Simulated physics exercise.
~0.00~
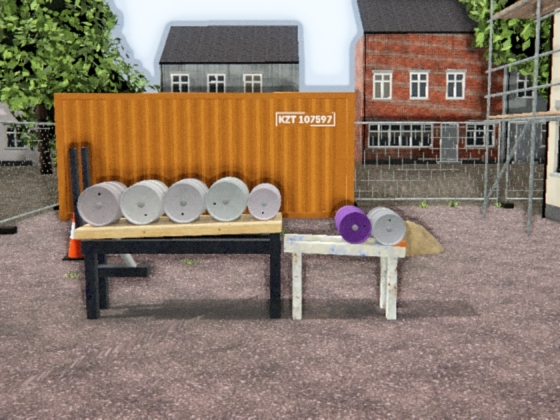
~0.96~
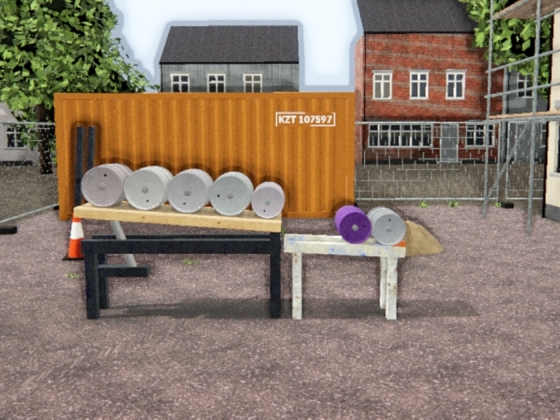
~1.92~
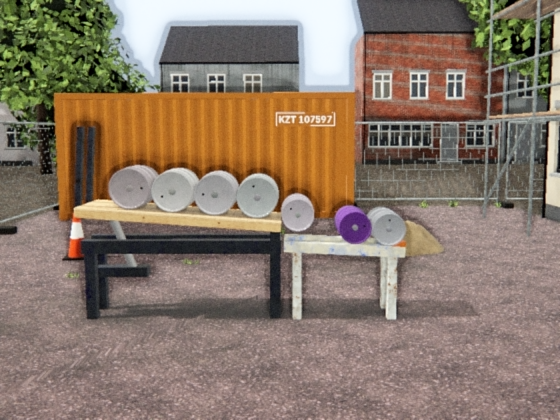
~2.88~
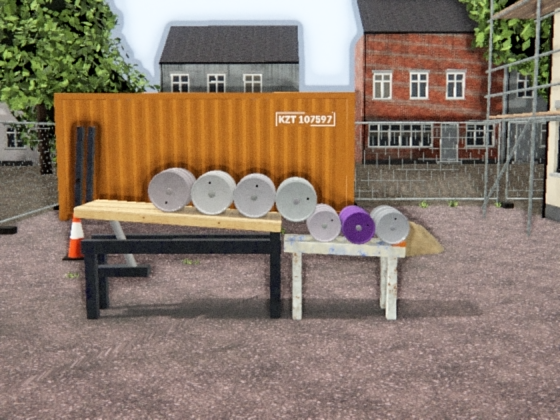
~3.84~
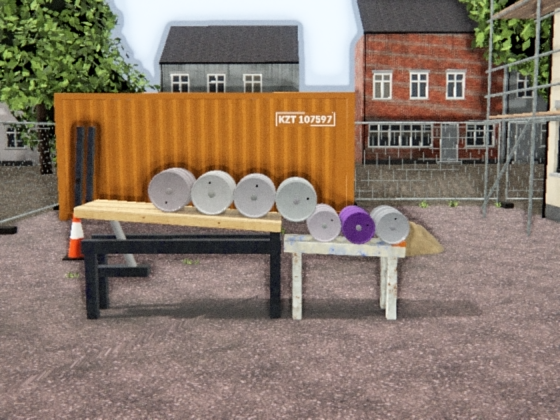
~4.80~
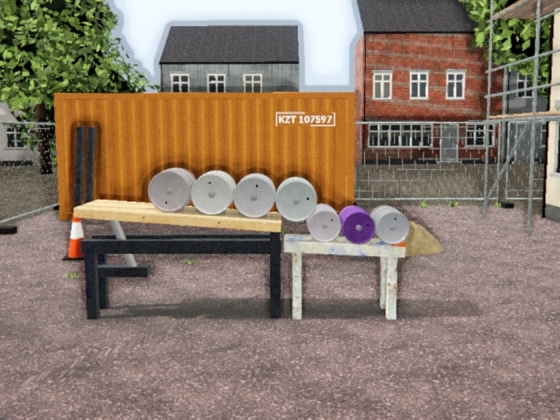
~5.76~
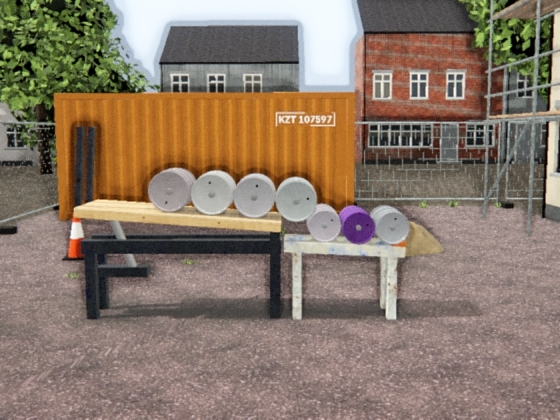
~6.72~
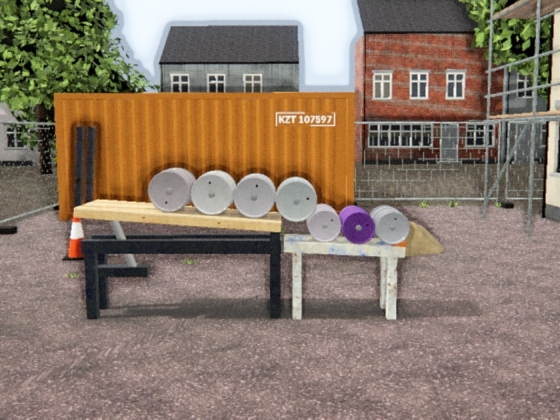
Five pale grey drums sit in a row on a wooden plank over a dark bench, while a purple drum and another grey one rest on a lower white table to the right. The plank's left end lifts, and the row rolls right in front of the orange container. The leading drum drops onto the white table and comes up against the purple one, which shifts slightly right with its grey neighbour. The others close up behind it, the foremost at the plank's lower end. Then everything stays still, with purple held between grey drums and none on the ground.
